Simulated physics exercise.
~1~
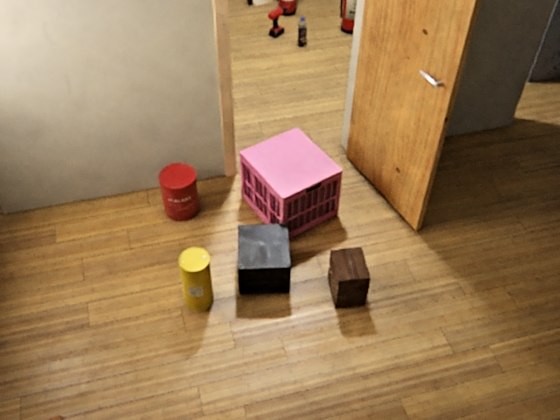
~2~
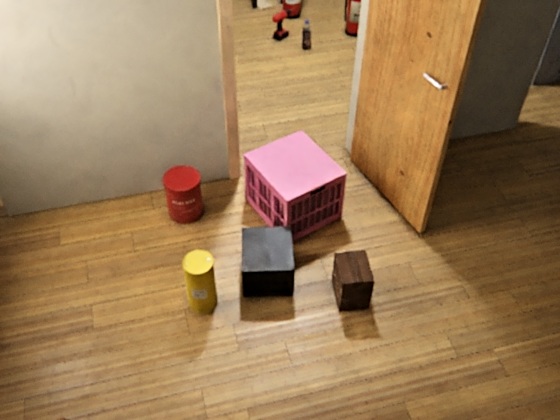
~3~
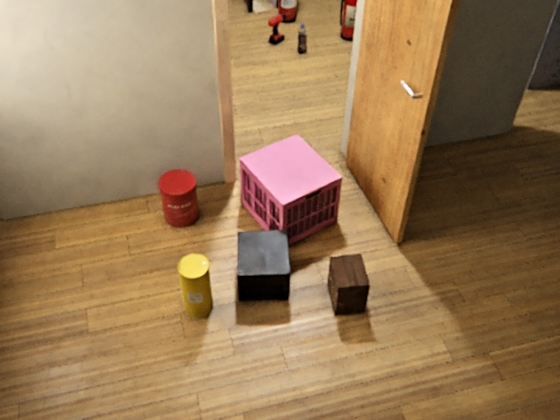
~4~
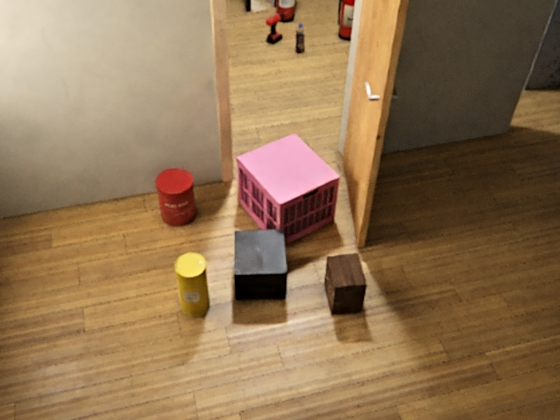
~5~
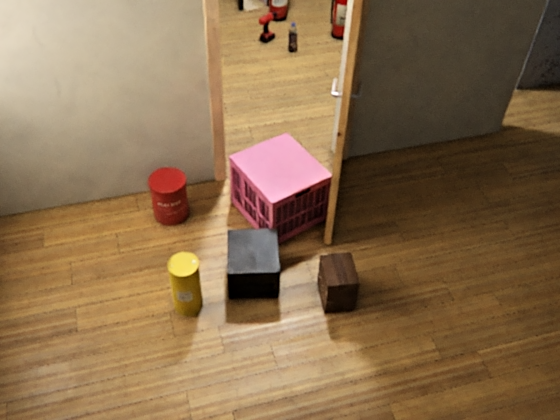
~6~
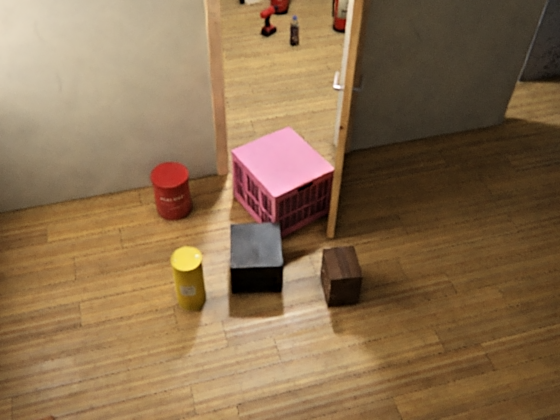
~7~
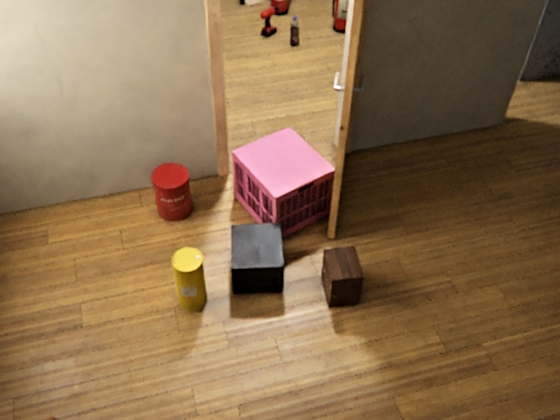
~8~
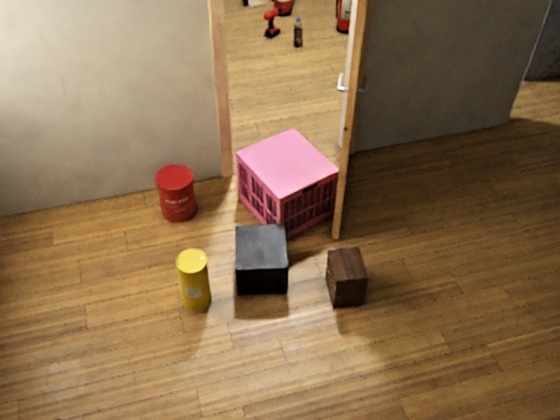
At the start, a wooden door stands wide open on the right side of a doorway, with a pink crate-like chest sitting in the opening. In front of the chest are a black box and a smaller brown box, with a yellow canister and a red drum to the left. The door then swings leftward, narrowing until it is seen nearly edge-on beside the chest. It comes to rest there, while the view sways slightly. At the end, the door remains partly open, and the chest, boxes, canister and drum are all where they began.
